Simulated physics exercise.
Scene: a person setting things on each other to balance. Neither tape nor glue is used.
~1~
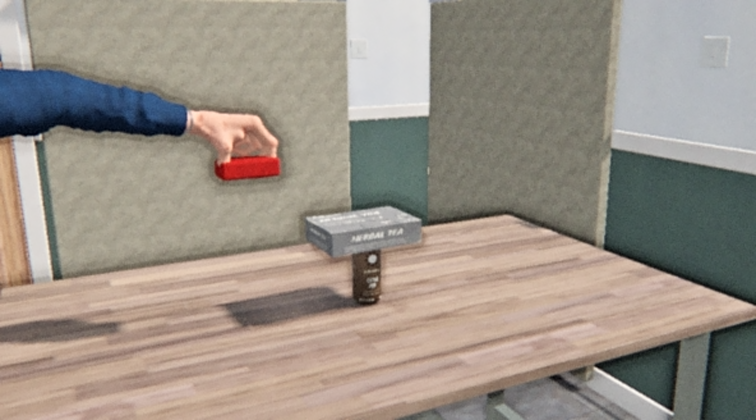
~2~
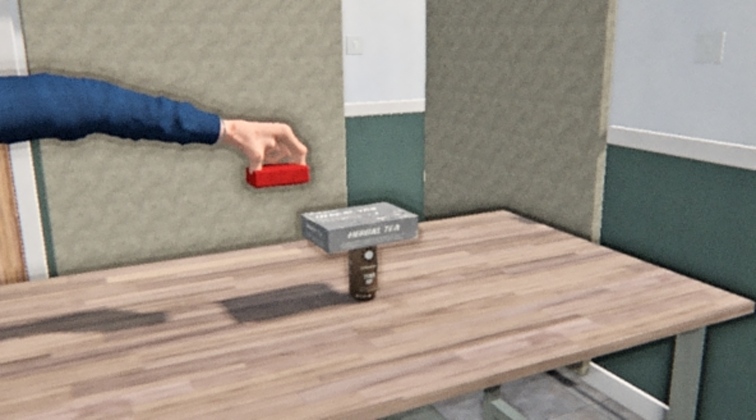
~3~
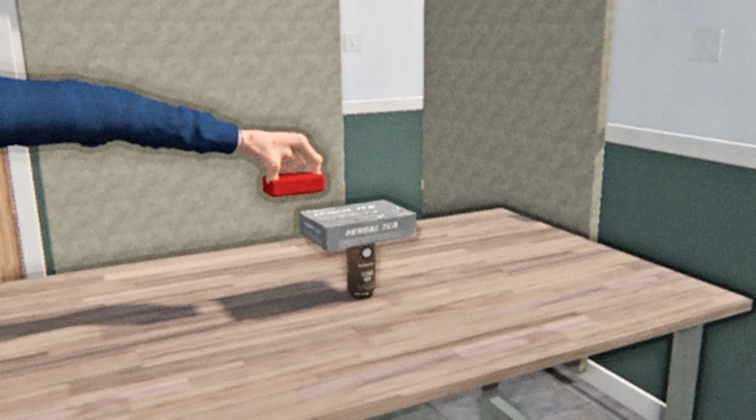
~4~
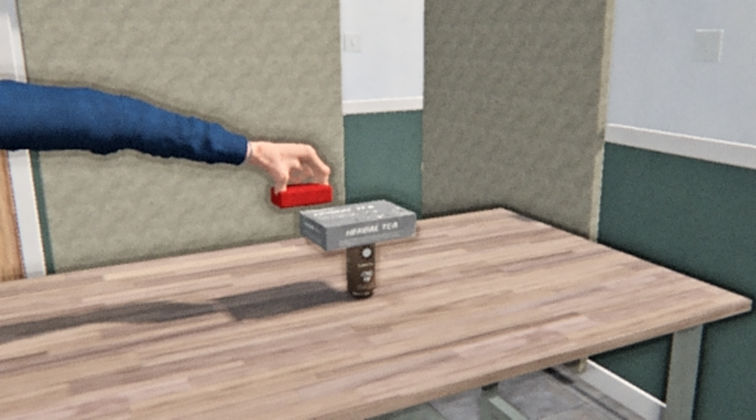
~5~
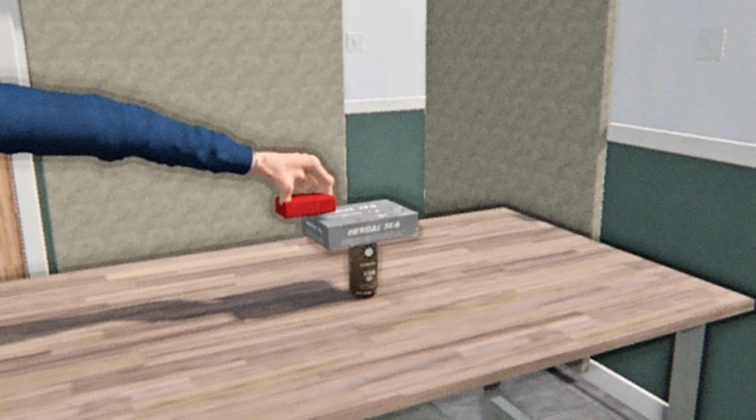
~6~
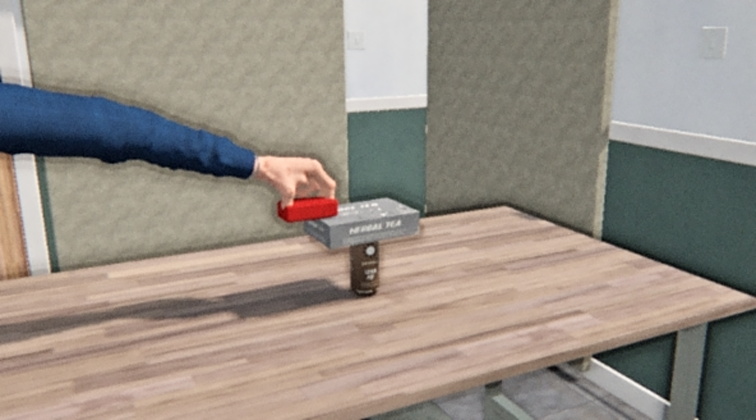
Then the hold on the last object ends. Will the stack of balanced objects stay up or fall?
The stack falls.
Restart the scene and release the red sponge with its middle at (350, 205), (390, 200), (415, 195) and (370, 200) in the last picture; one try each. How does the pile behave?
The pile does not fall in the first case, does not fall in the second, goes down in the third and does not fall in the fourth.
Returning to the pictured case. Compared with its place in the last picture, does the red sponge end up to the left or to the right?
Direction of travel: Leftward.
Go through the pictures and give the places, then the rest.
Coming down; red sponge (247, 167); grey packet (363, 230), in the first picture.
Coming down; red sponge (277, 174); grey packet (359, 226), in the second picture.
Coming down; red sponge (294, 183); grey packet (357, 224), in the third picture.
Coming down; red sponge (301, 194); grey packet (357, 224), in the fourth picture.
Coming down; red sponge (306, 205); grey packet (359, 223), in the fifth picture.
Set down, still held; red sponge (308, 208); grey packet (361, 222), in the sixth picture.
Then, 0.30 s past the last view, red sponge now fallen.
Then, 0.40 s past the last view, things are still on the move.
Then, 0.60 s past the last view, as before.
Finally, fallen, red sponge; the other 2 still in place. Final places as the last picture's camera would see them, red sponge near (259, 308). The pile loses its balance.
